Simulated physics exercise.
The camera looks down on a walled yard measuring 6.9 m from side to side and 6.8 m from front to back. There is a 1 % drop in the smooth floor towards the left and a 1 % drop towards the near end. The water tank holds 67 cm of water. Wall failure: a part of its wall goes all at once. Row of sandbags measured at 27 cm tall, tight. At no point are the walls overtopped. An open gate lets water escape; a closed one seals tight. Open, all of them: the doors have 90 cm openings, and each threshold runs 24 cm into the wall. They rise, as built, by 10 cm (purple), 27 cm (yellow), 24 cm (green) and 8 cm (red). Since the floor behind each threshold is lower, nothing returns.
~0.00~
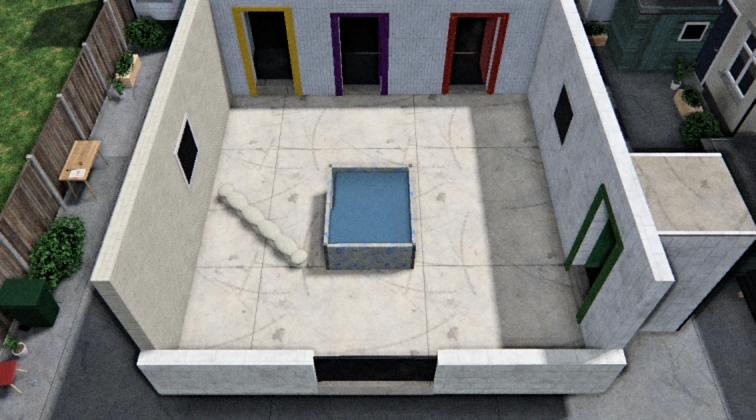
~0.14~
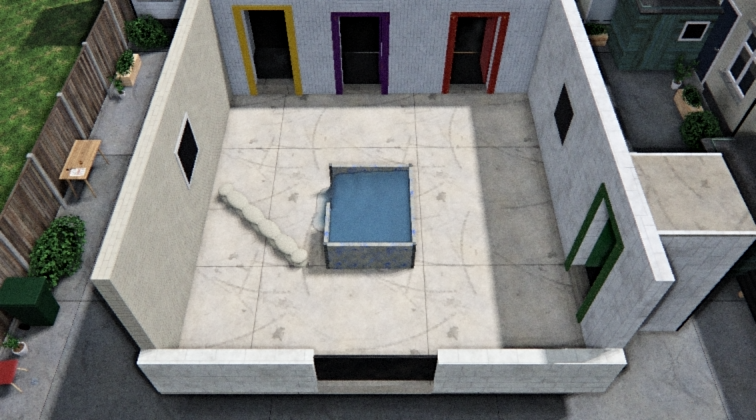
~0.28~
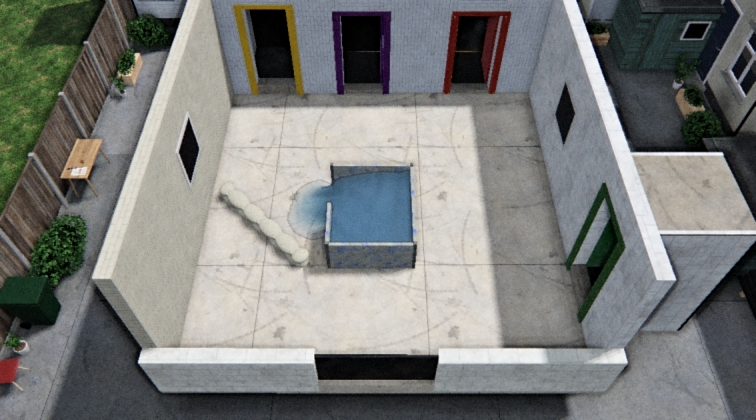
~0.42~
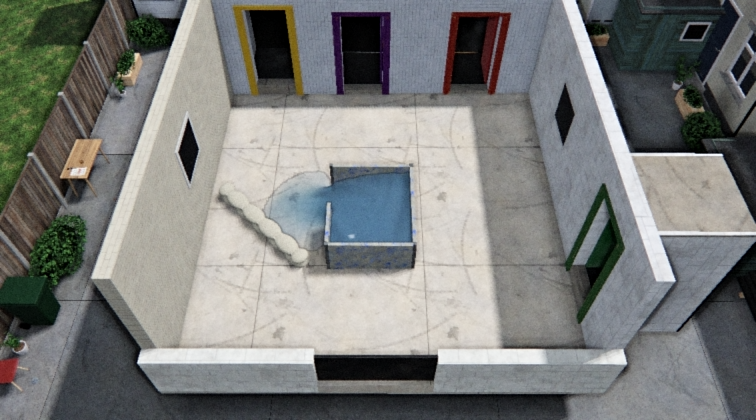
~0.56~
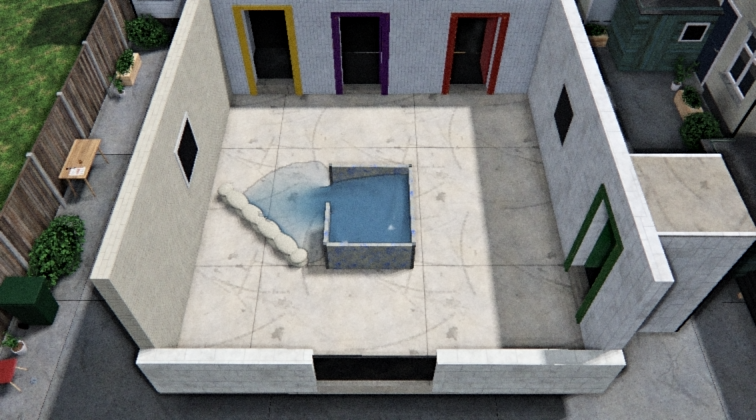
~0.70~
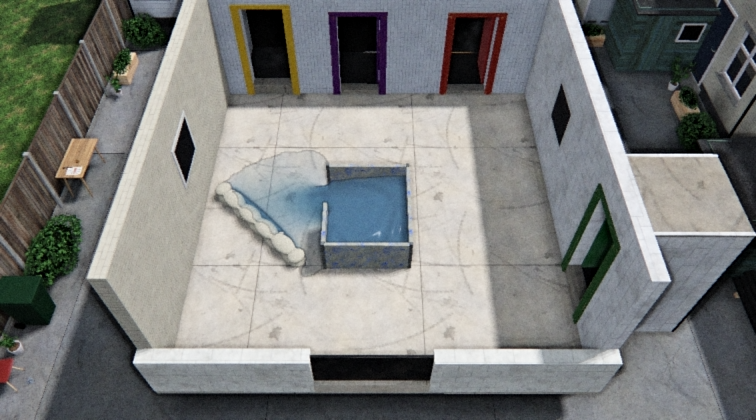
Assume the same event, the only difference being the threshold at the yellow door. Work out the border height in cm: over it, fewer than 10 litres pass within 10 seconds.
Border at about 23 cm.
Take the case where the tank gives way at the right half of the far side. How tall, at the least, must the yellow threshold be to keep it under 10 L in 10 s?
Minimum height: Approx. 5.0 cm.
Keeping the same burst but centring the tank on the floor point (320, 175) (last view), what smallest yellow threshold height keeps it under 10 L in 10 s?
A height near 19 cm.
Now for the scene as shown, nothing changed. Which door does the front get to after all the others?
The answer is the green door.
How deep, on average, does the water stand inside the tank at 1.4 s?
It averages close to 41 centimetres.
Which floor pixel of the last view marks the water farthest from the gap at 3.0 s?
Around (230, 97).
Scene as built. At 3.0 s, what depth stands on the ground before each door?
Door by door in centimetres - purple 4, yellow 25, green 0, red 0.
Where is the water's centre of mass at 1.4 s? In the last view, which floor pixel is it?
Around (329, 212).
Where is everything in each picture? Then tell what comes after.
The first picture shows still water, 67 cm deep, in the water tank at (370, 206); the yellow door at (271, 60) is dry.
In the second picture, the gap is at (333, 202), the front 0.3 m out at (316, 222); the back of the water tank holds 67 cm.
In the third picture, water pours out at (334, 202) and has run 0.8 m, to (293, 222); about 11 cm deep outside, 67 cm at the back.
In the fourth picture, water pours out at (333, 203) and has run 1.3 m, to (268, 222); about 8 cm deep outside, 61 cm at the back.
In the fifth picture, the front is at (243, 201), 1.8 m from the gap at (332, 203); 2.6 m2 of floor is wet, 57 cm left at the back.
In the sixth picture, water pours out at (330, 202) and has run 2.2 m, to (226, 184); about 6 cm deep outside, 57 cm at the back; 2.1 m in a straight line remain to the yellow door at (269, 59).
After 1.4 s water covers 15 % of the floor, deepest (36 cm) near (267, 222); it has not reached the yellow door.
After 3.0 s water covers 25 % of the floor, deepest (32 cm) near (246, 97); 25 cm at the yellow door, 1 litre in over its 27 cm threshold.
After 10.0 s water covers 90 % of the floor, deepest (9 cm) near (212, 180); 5 cm at the yellow door, 3 litres in over its 27 cm threshold.
At the yellow door as built, the water arrived by 2.1 s and peaked near 25 cm at 2.8 s.
With a threshold of 19 cm, 28 litres would have come in within the 10 s; with 25.5 cm, 5 litres. So under 10 litres takes about 23 cm.
